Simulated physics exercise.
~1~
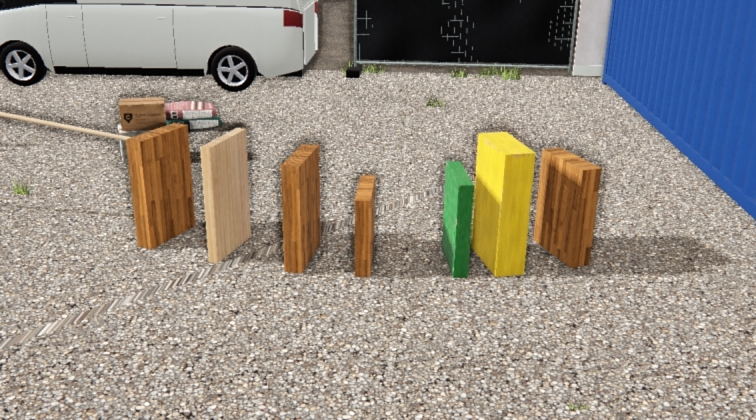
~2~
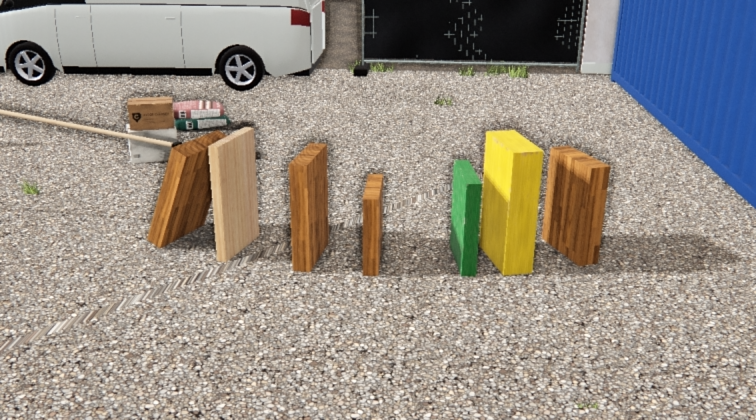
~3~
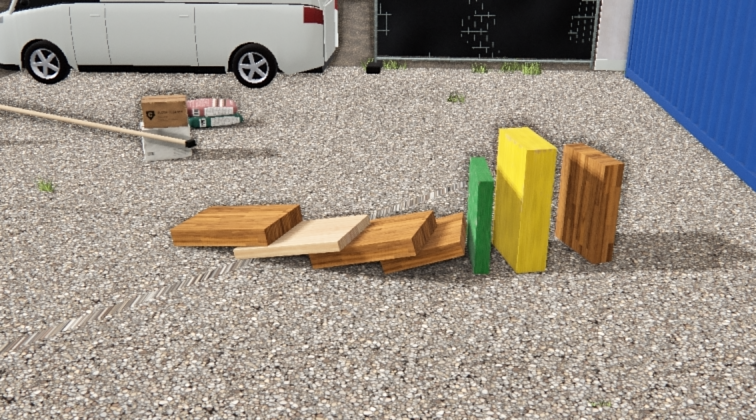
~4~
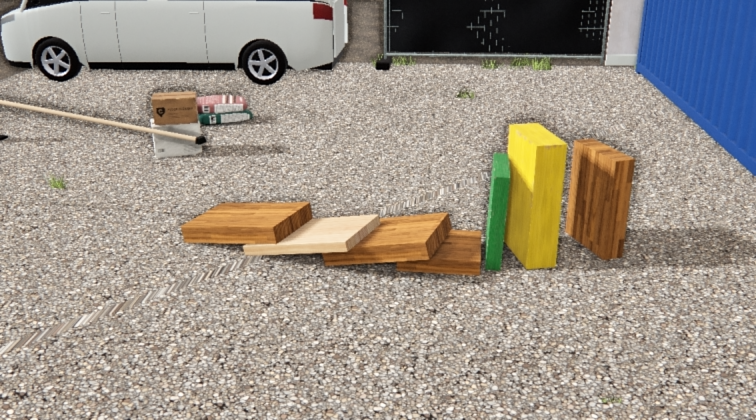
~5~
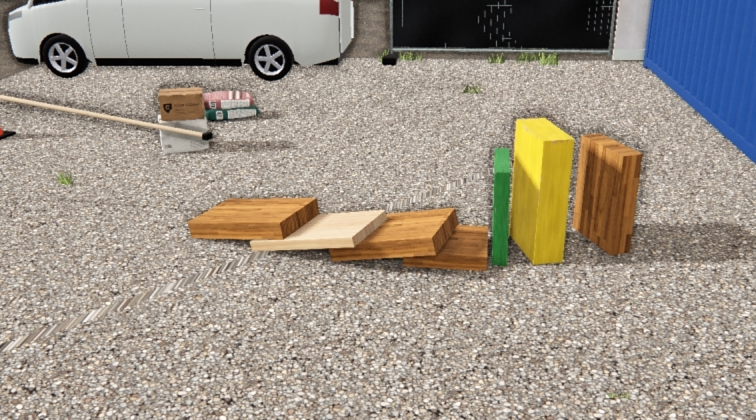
On a gravel yard, a pole tipping the first of seven upright boards, four toppling rightward, green, yellow and last board still standing.
